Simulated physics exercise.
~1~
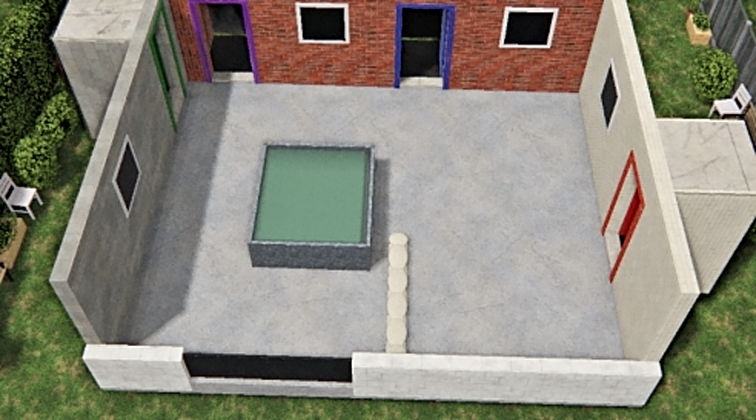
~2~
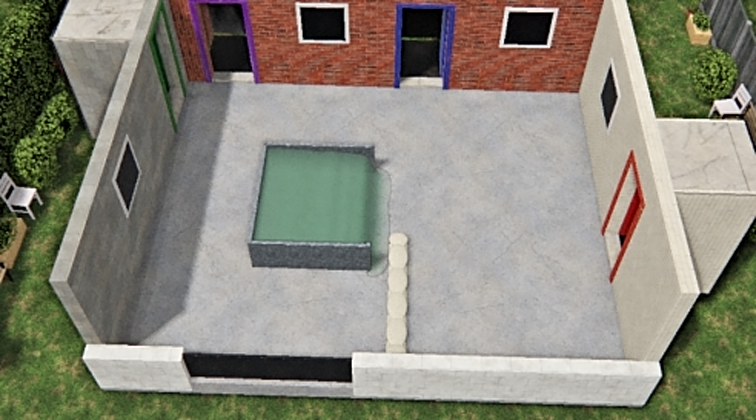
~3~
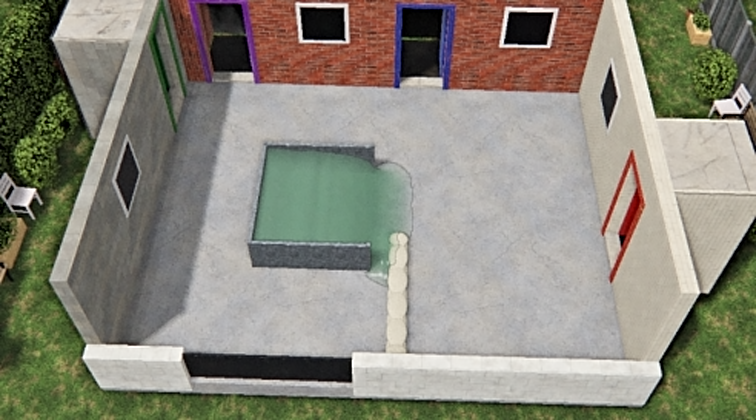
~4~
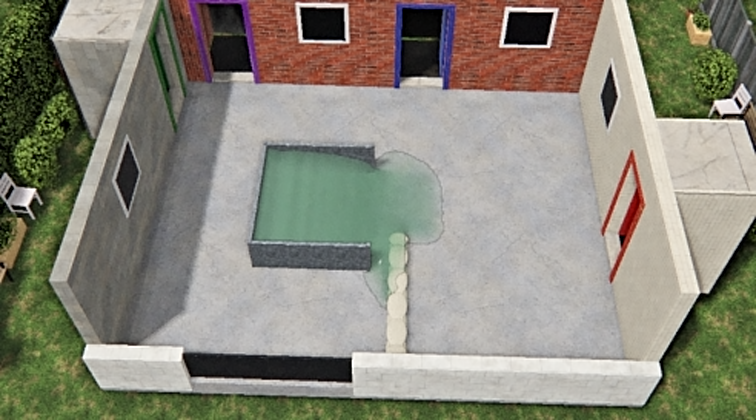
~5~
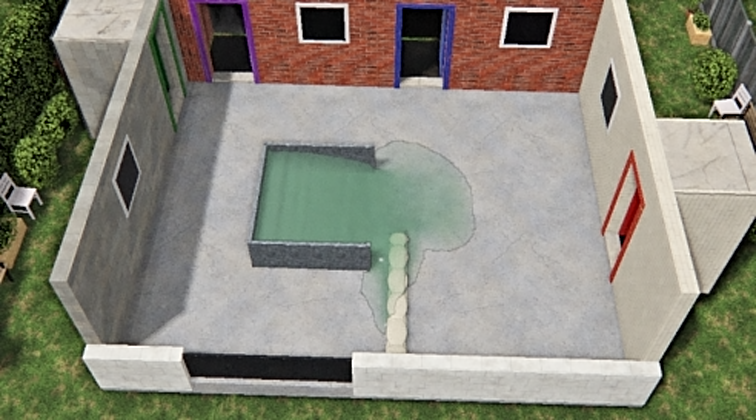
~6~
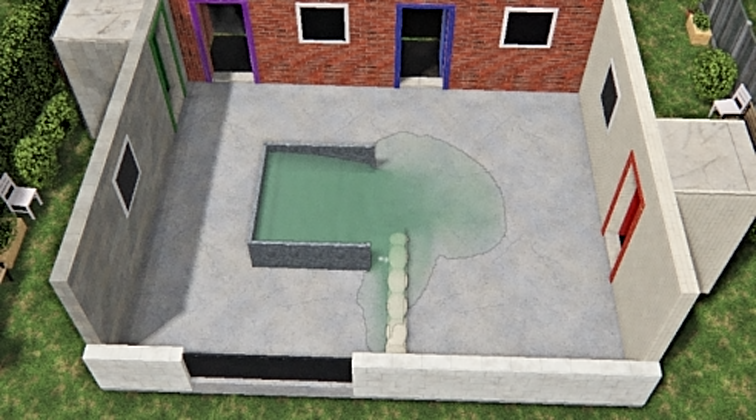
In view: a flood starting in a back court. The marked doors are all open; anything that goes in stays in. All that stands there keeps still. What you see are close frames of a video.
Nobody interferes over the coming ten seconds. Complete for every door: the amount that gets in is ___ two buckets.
Blue door: At most; green door: At most; red door: More than; purple door: At most.
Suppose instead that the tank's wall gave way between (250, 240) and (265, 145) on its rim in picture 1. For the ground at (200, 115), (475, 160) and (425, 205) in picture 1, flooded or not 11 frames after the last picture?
Spot one ends up deluged, spot two untouched by the spill, spot three untouched by the spill.
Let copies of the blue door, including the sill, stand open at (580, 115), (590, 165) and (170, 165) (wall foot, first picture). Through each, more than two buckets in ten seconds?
The first new doorway tops it, the second tops it, the third comes up short.
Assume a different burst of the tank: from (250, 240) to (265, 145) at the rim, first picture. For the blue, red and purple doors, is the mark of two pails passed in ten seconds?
Result - blue door: Below the limit; red door: Below the limit; purple door: Above the limit.
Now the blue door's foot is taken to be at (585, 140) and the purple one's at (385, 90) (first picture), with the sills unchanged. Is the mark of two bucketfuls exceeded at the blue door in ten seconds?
The blue one tops the limit, as far as I can tell.
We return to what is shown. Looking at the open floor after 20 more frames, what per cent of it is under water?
It comes to roughly 55 in a hundred.
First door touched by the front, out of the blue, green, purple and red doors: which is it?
My answer is the red-painted one.
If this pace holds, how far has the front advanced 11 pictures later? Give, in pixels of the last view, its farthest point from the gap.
Somewhere about (575, 110).
A moment on, water covers 35 % of the floor; the blue door not reached, the green door not reached, the red door wet at the sill, nothing in, the purple door not reached.
Next, water covers 50 % of the floor; the blue door not reached, the green door not reached, the red door over two buckets in, the purple door not reached.
Then, water covers 55 % of the floor; the blue door wet at the sill, nothing in, the green door not reached, the red door far over two buckets in, the purple door not reached.
Later, water covers 70 % of the floor; the blue door wet at the sill, nothing in, the green door not reached, the red door far over two buckets in, the purple door not reached.
In the end, water covers 90 % of the floor; the blue door wet at the sill, nothing in, the green door wet at the sill, nothing in, the red door far over two buckets in, the purple door wet at the sill, nothing in.
